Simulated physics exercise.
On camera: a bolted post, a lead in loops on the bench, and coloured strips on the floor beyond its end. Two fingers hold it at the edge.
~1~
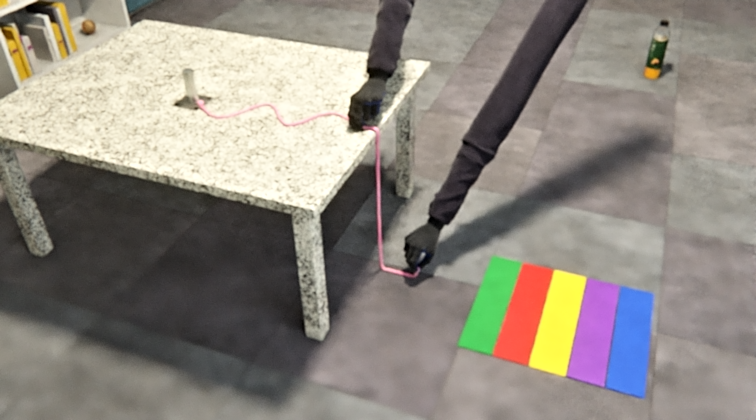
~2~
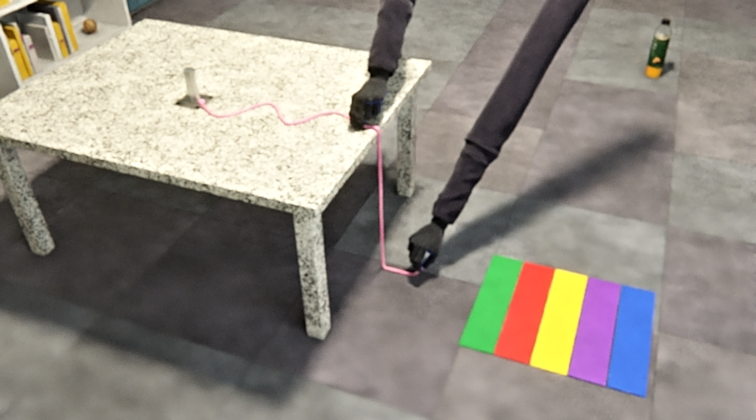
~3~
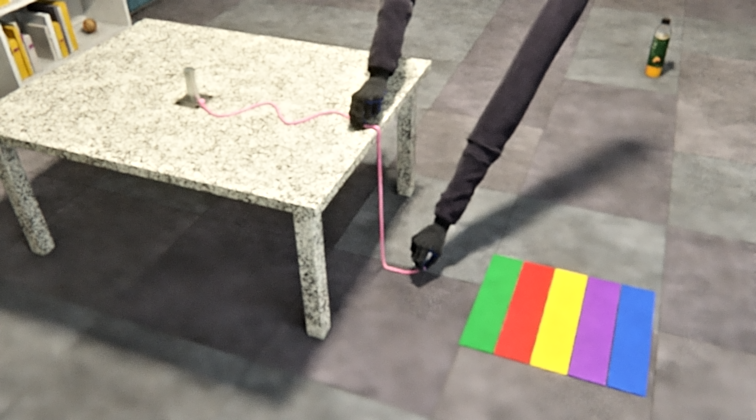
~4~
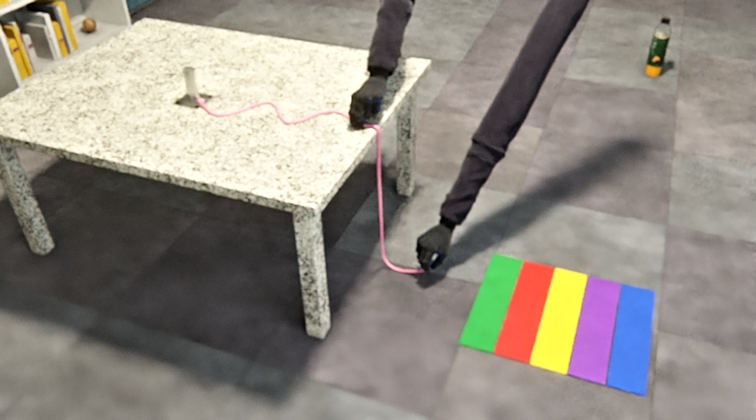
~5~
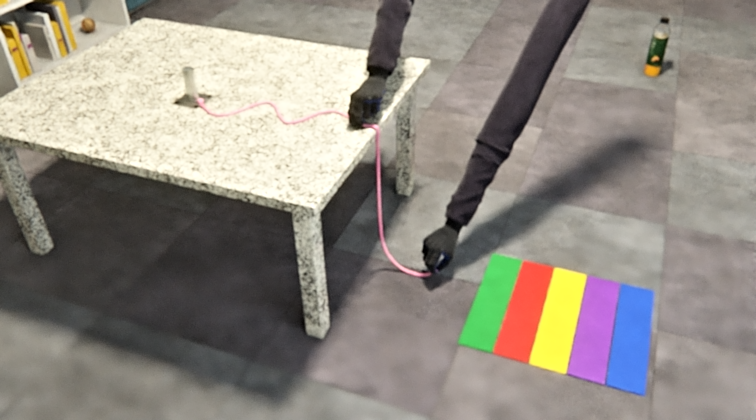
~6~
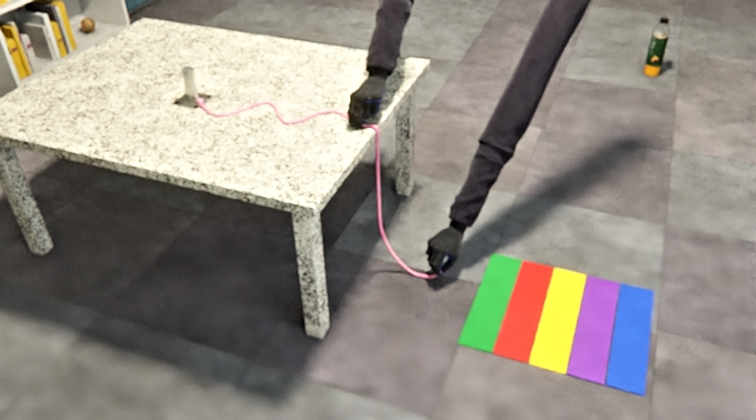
A pink cord snakes from a small pale post across a speckled white table and hangs over its right edge, seen from above at an angle in a grey-tiled room. One black-gloved hand holds it at the edge, another grips its low end left of green, red, yellow, purple and blue strips. The lower hand edges slightly right, bending the hanging cord into a curve, while the camera stays still.
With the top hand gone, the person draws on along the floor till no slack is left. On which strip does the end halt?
The end stops over the purple strip.
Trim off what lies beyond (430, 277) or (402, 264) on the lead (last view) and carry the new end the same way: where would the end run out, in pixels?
The places are (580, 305) and (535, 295).
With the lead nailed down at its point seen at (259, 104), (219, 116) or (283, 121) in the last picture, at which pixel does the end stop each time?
Near (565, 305), (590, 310) and (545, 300).
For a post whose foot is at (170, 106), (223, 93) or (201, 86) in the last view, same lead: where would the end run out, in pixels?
The places are (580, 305), (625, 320) and (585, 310).
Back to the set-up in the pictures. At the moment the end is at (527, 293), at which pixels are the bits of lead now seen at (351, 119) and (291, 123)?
About (381, 158), and the other about (336, 121).
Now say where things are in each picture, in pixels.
The first frame shows end (418, 268); green (481, 332); red (516, 342); yellow (552, 351); purple (589, 362); blue (627, 372).
The second frame shows end (422, 268); lead through (214, 115) (277, 108) (319, 115) (378, 135) (381, 199) (382, 252).
The third frame shows end (425, 268).
The fourth frame shows end (430, 269); lead through (213, 114) (276, 107) (319, 114) (378, 134) (380, 198) (383, 251).
The fifth frame shows end (436, 271).
The sixth frame shows end (441, 272); lead through (212, 114) (275, 107) (318, 114) (377, 134) (379, 198) (392, 252).
Soon after, end near (527, 293); over red.
Then, end near (572, 305); over yellow.
At full stretch, end near (600, 311); over purple. It gets as far as the purple strip.
